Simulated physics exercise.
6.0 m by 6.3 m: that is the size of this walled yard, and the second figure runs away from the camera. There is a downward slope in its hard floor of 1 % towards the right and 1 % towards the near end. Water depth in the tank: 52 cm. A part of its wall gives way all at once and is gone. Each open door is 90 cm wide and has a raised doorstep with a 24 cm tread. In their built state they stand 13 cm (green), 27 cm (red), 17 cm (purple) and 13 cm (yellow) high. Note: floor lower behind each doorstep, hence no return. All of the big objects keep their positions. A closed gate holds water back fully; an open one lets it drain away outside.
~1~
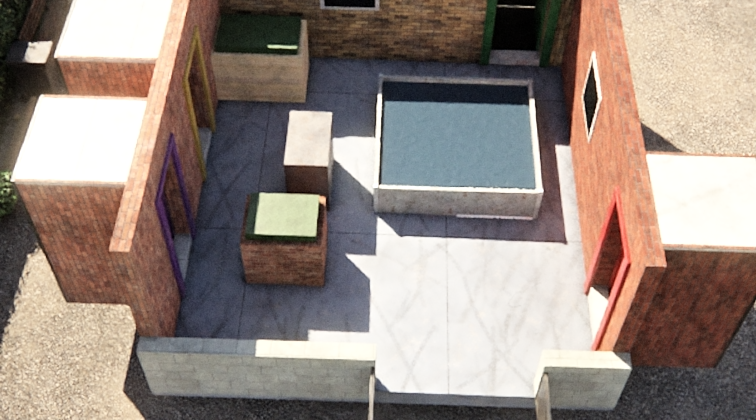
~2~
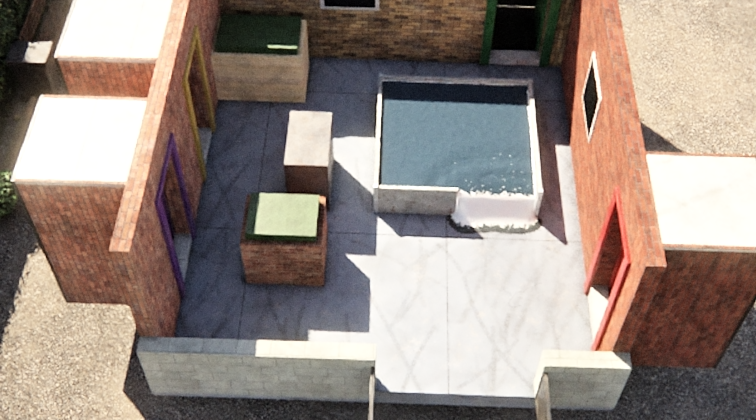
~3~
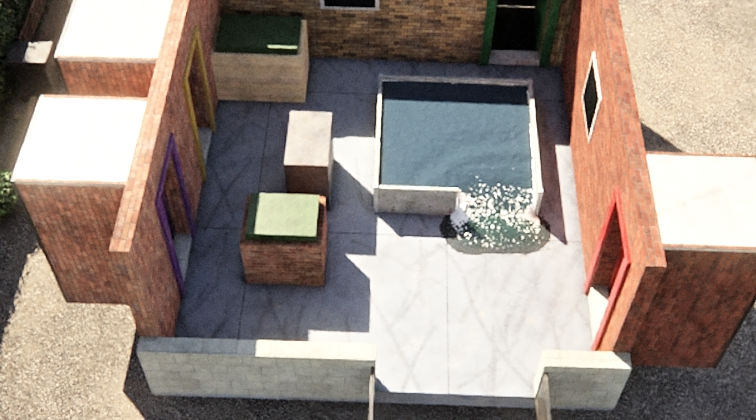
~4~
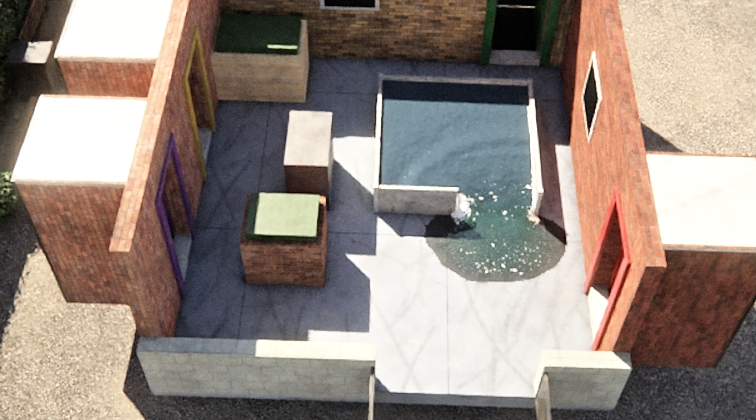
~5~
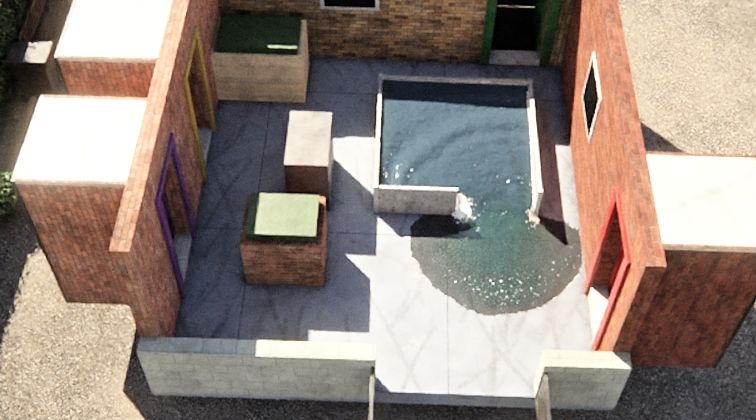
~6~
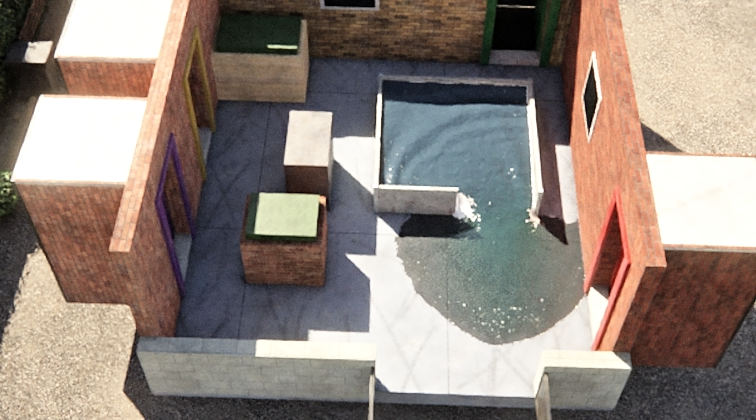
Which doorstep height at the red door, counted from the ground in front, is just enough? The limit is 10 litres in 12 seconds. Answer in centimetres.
A height of roughly 23 cm is just enough.
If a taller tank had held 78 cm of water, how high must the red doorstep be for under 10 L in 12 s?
Roughly 36 centimetres would do it.
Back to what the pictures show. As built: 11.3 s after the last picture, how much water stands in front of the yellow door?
Depth: Near 1.5 cm.
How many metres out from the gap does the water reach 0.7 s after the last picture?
The front sits around 3.2 m out.
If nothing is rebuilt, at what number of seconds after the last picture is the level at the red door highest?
2.8 s.
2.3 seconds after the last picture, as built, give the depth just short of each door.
Centimetres: Green = 0, red = 26, purple = 0, yellow = 0.
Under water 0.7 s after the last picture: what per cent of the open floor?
Close to 25 per cent of it is wet.
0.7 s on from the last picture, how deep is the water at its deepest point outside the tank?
Around 38 centimetres.
Then, 0.7 s after the last picture water covers 25 % of the floor, deepest (38 cm) near (595, 383); 17 cm at the red door, 0 litres in over its 27 cm doorstep.
Then, 2.3 s after the last picture water covers 30 % of the floor, deepest (36 cm) near (569, 382); 26 cm at the red door, 1 litre in over its 27 cm doorstep.
Then, 11.3 s after the last picture water covers 75 % of the floor, deepest (10 cm) near (582, 383); 9 cm at the red door, 4 litres in over its 27 cm doorstep.
At the red door as built, the water peaked near 27 cm, 2.7 s after the last picture.
Run again over the same 12 s with other heights there, 24 litres in over 19.5 cm, 5 litres over 26 cm. The limit of 10 litres is kept from about 23 cm up.
